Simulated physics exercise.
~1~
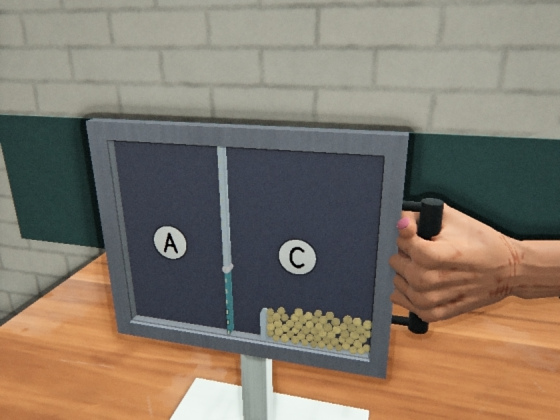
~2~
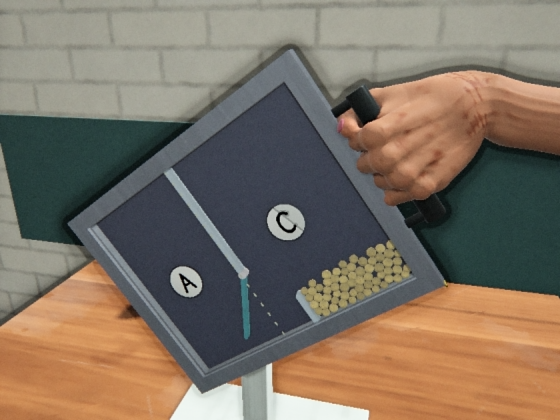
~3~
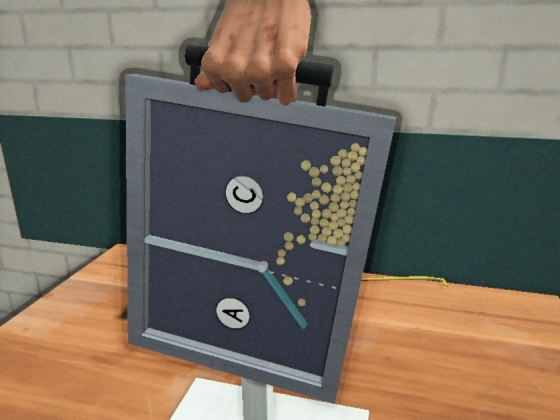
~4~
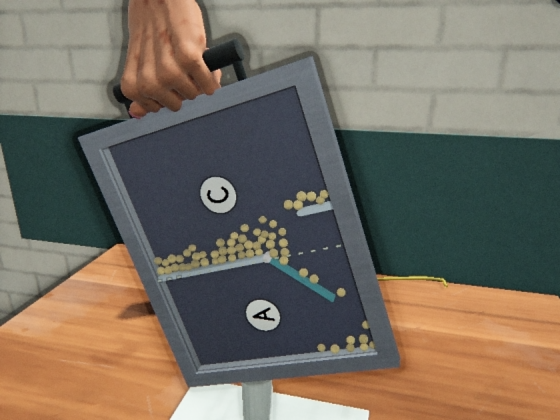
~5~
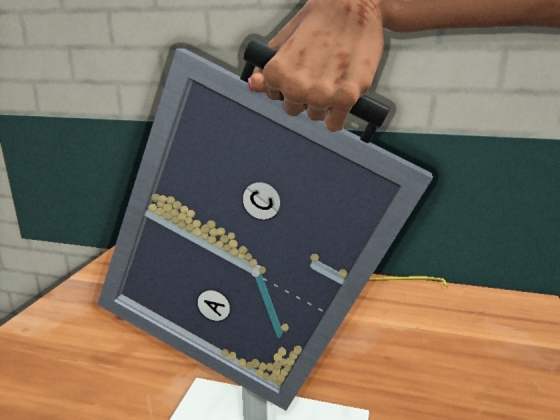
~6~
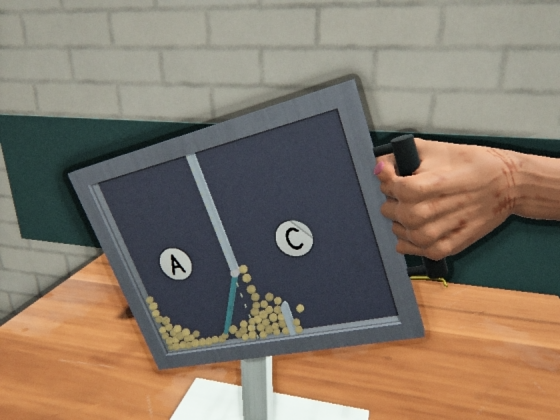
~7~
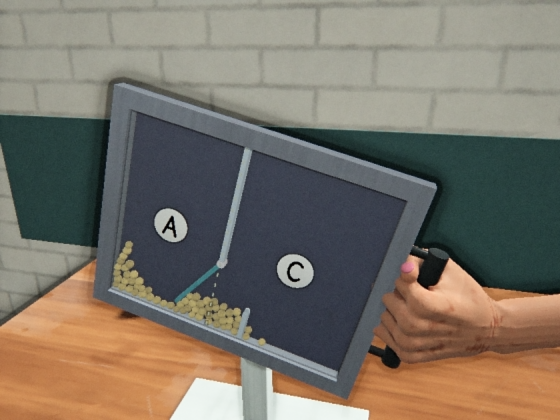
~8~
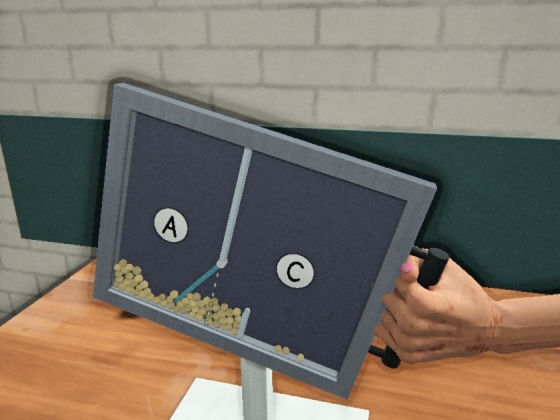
At first, a framed case with a clear front stands nearly level on a wooden table, its small tan beans heaped in the lower right of side C. A hand on the handle turns it anticlockwise, and the turquoise flap swings open. As the case tips past upright on its side, beans spill onto the divider, and some slip past the flap into side A. The hand then swings the case back clockwise, and more beans slide into A. It stops tilted slightly clockwise, with most beans resting in A, others beside the partly open flap, and a few in C.
